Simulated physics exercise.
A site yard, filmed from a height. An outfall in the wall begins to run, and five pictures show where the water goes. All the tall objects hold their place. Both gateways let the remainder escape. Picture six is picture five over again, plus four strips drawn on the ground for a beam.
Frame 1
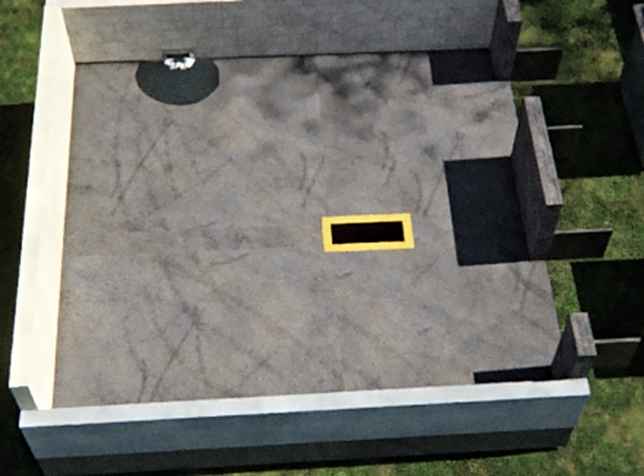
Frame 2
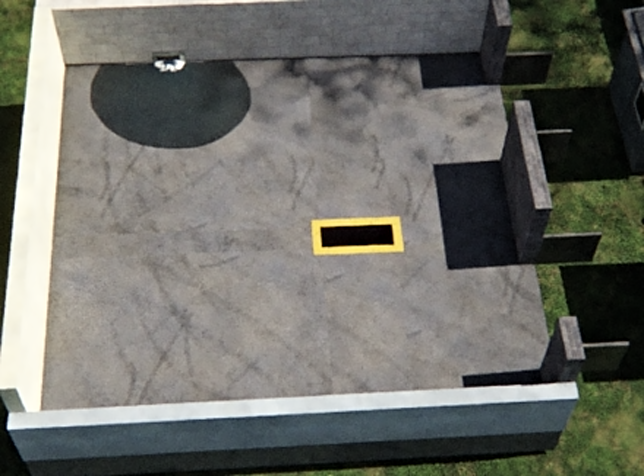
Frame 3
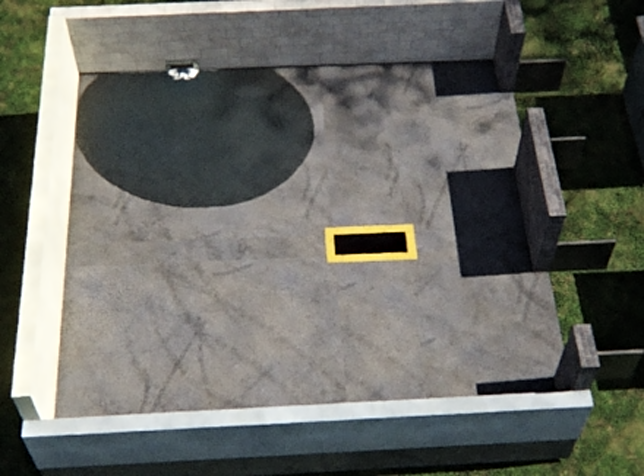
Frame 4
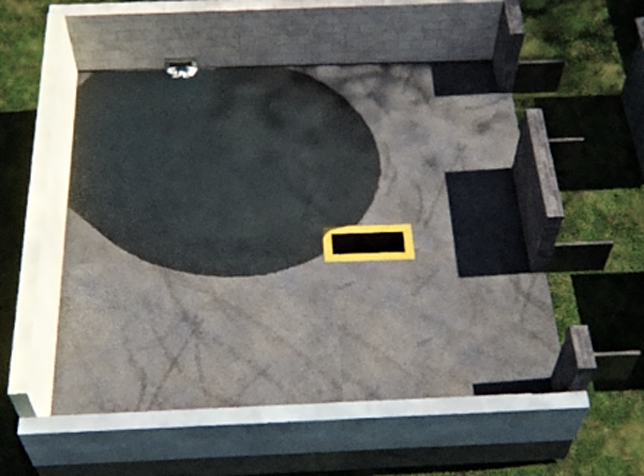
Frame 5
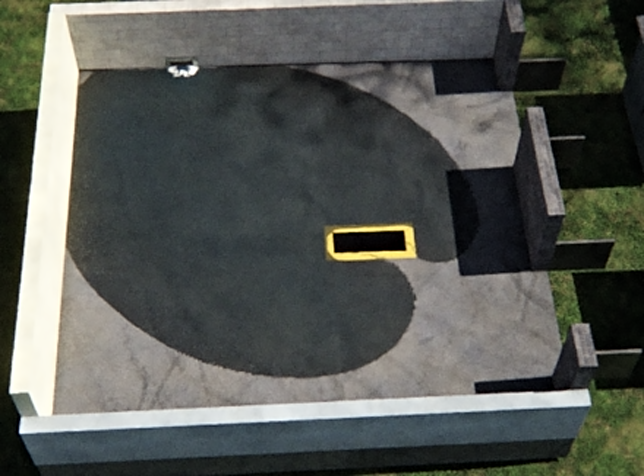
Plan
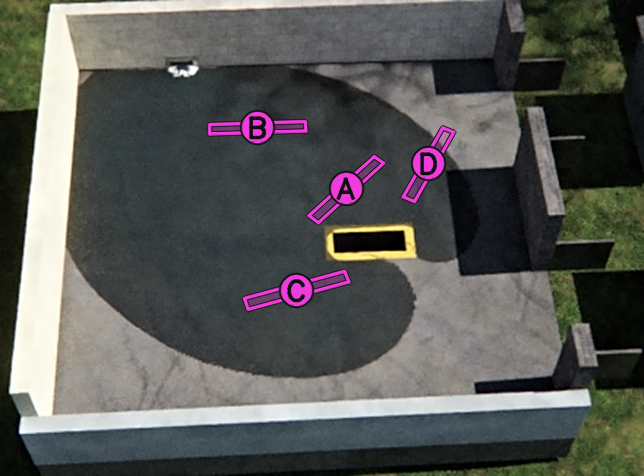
The clip shows a walled yard from above as a dark patch of water spreads from an outfall at the upper left across the grey ground, reaching a yellow-edged drain pit and extending around both sides of it.
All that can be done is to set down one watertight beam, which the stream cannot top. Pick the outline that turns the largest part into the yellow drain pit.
I would pick spot C.
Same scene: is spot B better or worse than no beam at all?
Spot B is worse.
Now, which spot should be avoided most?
That would be A.
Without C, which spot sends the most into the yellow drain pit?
That would be D.
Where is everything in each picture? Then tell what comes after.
Outfall at (179, 55); yellow drain pit at (368, 233); open gate at (540, 312); open gate at (503, 118); water covers 2 % of the ground and shows as far out as (213, 89); yellow drain pit still dry.
Water covers 8 % of the ground and shows as far out as (192, 142); yellow drain pit still dry.
Water covers 18 % of the ground and shows as far out as (281, 180); yellow drain pit still dry.
Water covers 34 % of the ground and shows as far out as (317, 249); yellow drain pit still dry.
Water covers 55 % of the ground and shows as far out as (354, 360); yellow drain pit taking water.
On the marked copy, A from (313, 219) to (378, 159); B from (209, 129) to (305, 126); C from (246, 303) to (346, 276); D from (408, 199) to (448, 130).
Choosing A, about 8 % of the stream runs into the yellow drain pit, about 92 % out by the gates.
Choosing B, about 12 % of the stream runs into the yellow drain pit, about 87 % out by the gates.
Choosing C, about 44 % of the stream runs into the yellow drain pit, about 56 % out by the gates.
Choosing D, about 31 % of the stream runs into the yellow drain pit, about 69 % out by the gates.
